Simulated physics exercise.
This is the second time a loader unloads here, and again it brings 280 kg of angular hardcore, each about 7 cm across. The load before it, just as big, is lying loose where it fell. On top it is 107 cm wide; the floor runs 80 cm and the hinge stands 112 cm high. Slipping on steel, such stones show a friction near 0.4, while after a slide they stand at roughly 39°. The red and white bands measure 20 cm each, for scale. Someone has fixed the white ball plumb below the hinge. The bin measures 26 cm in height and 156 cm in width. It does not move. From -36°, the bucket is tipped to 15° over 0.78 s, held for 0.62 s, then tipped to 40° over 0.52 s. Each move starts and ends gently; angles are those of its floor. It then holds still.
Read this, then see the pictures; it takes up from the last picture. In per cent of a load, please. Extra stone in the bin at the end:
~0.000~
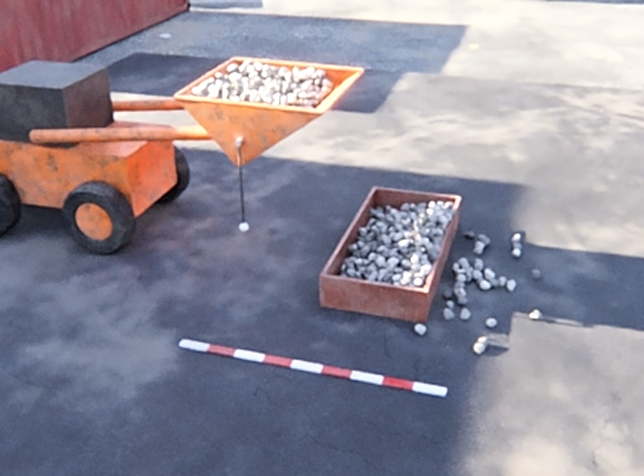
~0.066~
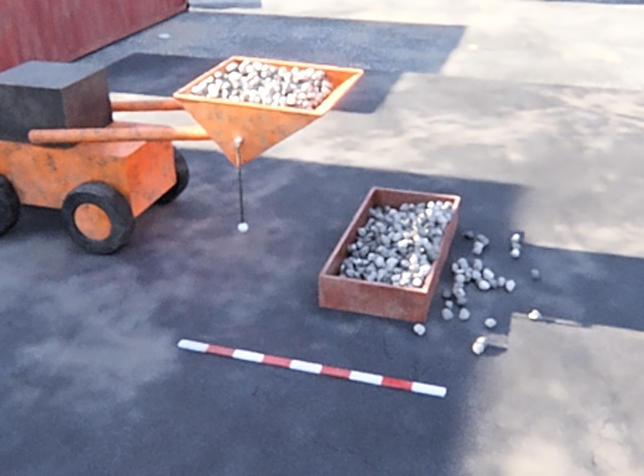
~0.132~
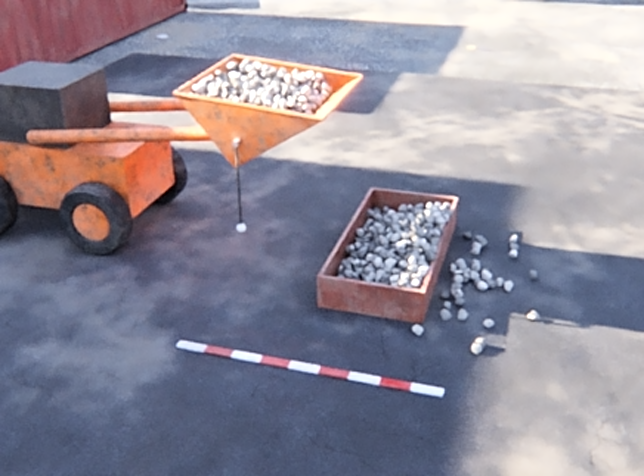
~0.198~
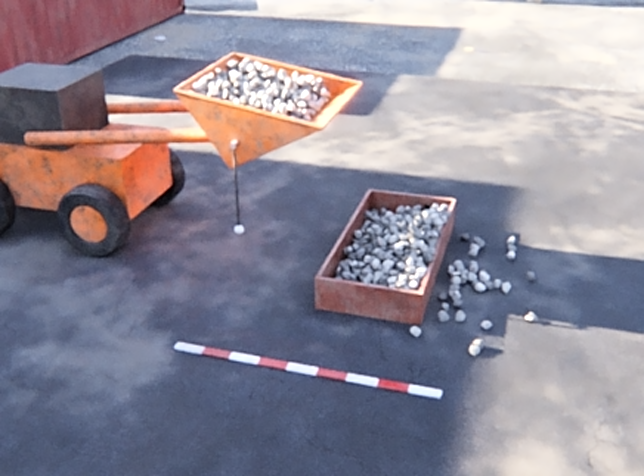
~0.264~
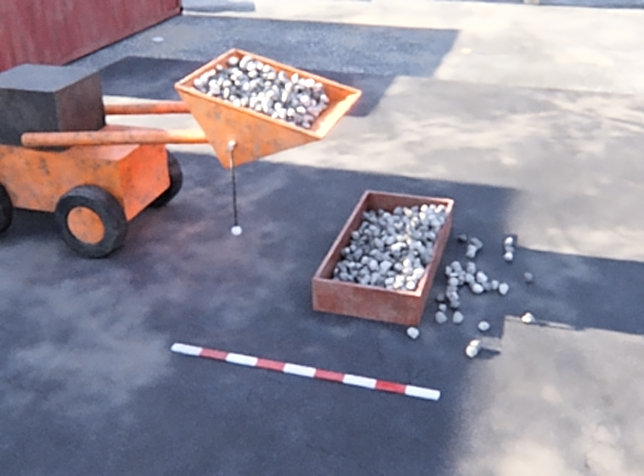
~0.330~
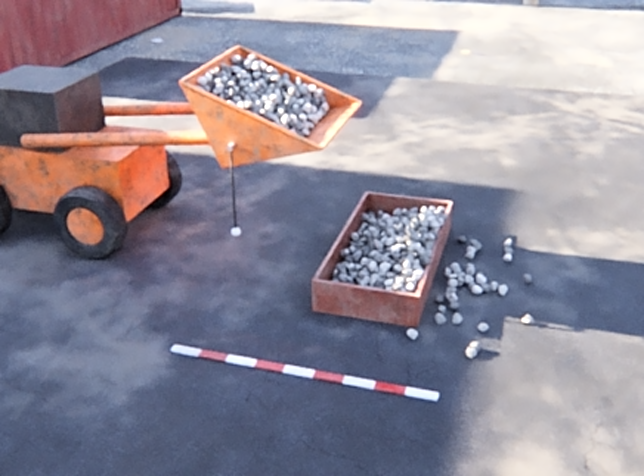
45 per cent.
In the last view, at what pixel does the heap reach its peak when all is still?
Expect the peak around (356, 223).
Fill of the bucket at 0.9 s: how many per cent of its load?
Close to 100 per cent of the load.
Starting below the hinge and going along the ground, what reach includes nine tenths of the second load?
Roughly 90 centimetres.
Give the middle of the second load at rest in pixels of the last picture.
(337, 243).
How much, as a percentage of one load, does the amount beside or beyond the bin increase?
About 0 percent.
After 0.6 s the floor is at 7°; in per cent of one load, 100 in the bucket, 93 in the bin, 7 beside or beyond the bin; the foremost stones are at (508, 280).
After 0.9 s the floor is at 15°; in per cent of one load, 100 in the bucket, 94 in the bin, 7 beside or beyond the bin; the foremost stones are at (508, 280).
After 2.4 s the floor is at 40°; in per cent of one load, 10 in the bucket, 53 short of the bin, 130 in the bin, 7 beside or beyond the bin; the foremost stones are at (508, 280).
After 4.9 s the floor is at 40°; in per cent of one load, 0 in the bucket, 54 short of the bin, 139 in the bin, 7 beside or beyond the bin; the foremost stones are at (508, 280). Net gain in the bin, 45.
